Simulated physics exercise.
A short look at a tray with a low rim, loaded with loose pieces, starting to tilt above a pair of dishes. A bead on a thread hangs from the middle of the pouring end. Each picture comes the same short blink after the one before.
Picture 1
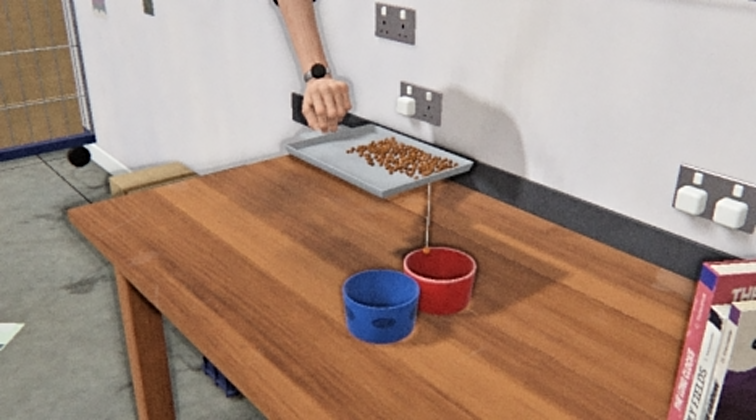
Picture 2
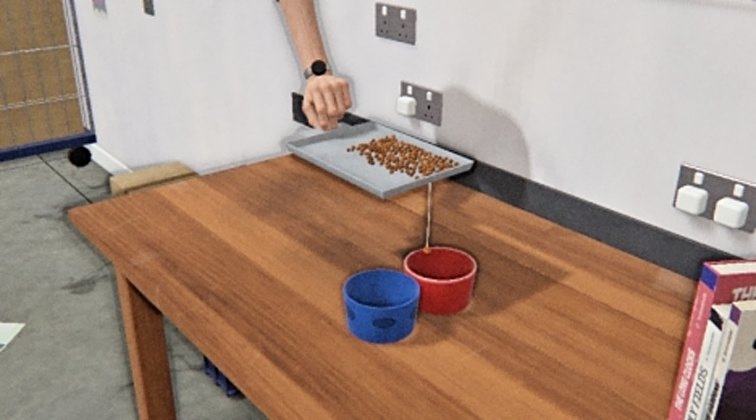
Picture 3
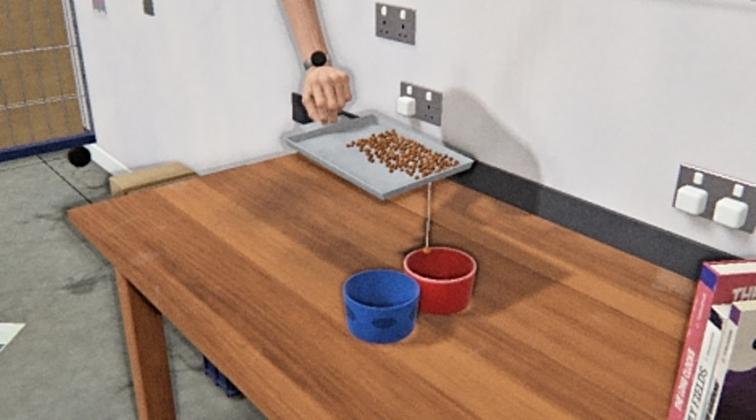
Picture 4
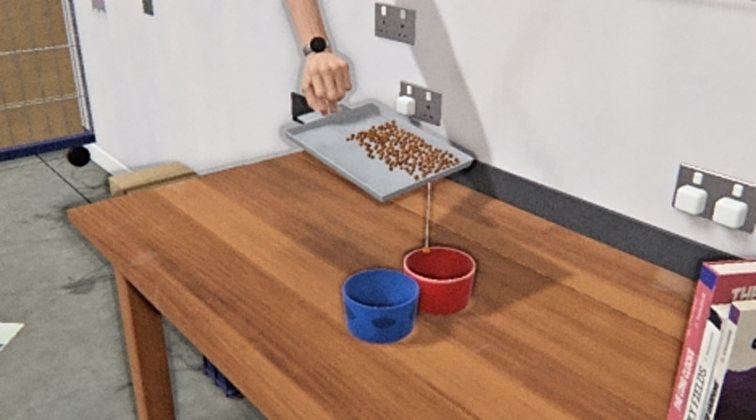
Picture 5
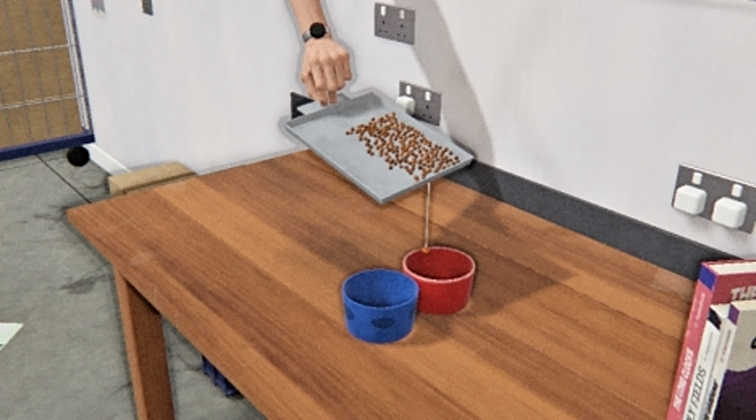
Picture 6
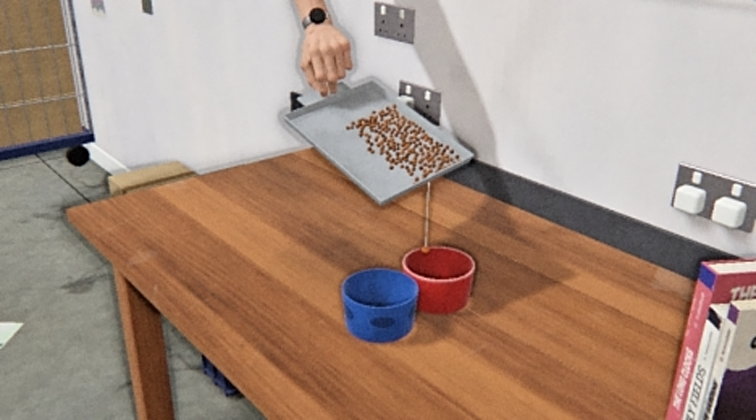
A hand tilts a gray tray of small brown pieces above blue and red dishes.
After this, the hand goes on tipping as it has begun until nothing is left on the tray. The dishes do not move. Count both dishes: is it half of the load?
In the dishes lies the larger part of it.
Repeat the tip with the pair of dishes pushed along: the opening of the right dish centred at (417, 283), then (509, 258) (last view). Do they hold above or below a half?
In turn: Most of it; less than half.
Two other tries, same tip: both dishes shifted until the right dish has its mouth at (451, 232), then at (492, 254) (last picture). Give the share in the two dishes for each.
About 0 and 20 per cent.
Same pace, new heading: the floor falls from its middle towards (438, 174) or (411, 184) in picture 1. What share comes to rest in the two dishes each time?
Near 30 % and 90 %.
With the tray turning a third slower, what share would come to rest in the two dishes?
Close to 100 per cent.
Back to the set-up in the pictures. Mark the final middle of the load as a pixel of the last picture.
Around (380, 319).
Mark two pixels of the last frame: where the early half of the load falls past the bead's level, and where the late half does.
The first part at (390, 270); the rest at (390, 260).
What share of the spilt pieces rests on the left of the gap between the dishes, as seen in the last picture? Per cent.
About 70 per cent.
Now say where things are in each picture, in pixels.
Corners of the pouring end at (383, 189) and (470, 162), level; middle of the load at (403, 157), cereal balls; left dish at (406, 320); right dish at (464, 292); bead on its thread at (427, 250), in the first frame.
Corners of the pouring end at (383, 190) and (470, 161), level; middle of the load at (403, 156), in the second frame.
Corners of the pouring end at (383, 192) and (470, 160), tipped barely, lowest at the left corner; middle of the load at (403, 153), in the third frame.
Corners of the pouring end at (383, 194) and (470, 158), tipped a little, lowest at the left corner; middle of the load at (403, 148), in the fourth frame.
Corners of the pouring end at (382, 197) and (470, 157), tipped a little, lowest at the left corner; middle of the load at (403, 144), in the fifth frame.
Corners of the pouring end at (382, 199) and (470, 155), tipped clearly, lowest at the left corner; middle of the load at (405, 143), about half on the move; left dish at (405, 319); right dish at (463, 291), in the sixth frame.
Soon, tray tipped steeply; most on the tray; a small part in the left dish; a stray few outside both; a small part in the air.
A while on, tray tipped right over; a small part on the tray; about two thirds in the left dish; a small part in the right dish; a small part outside both; about a quarter in the air.
Towards the end, tray tipped past a quarter turn; most in the left dish; a small part in the right dish; a small part outside both.
Finally, tray tipped past a quarter turn; most in the left dish; a small part in the right dish; a small part outside both.
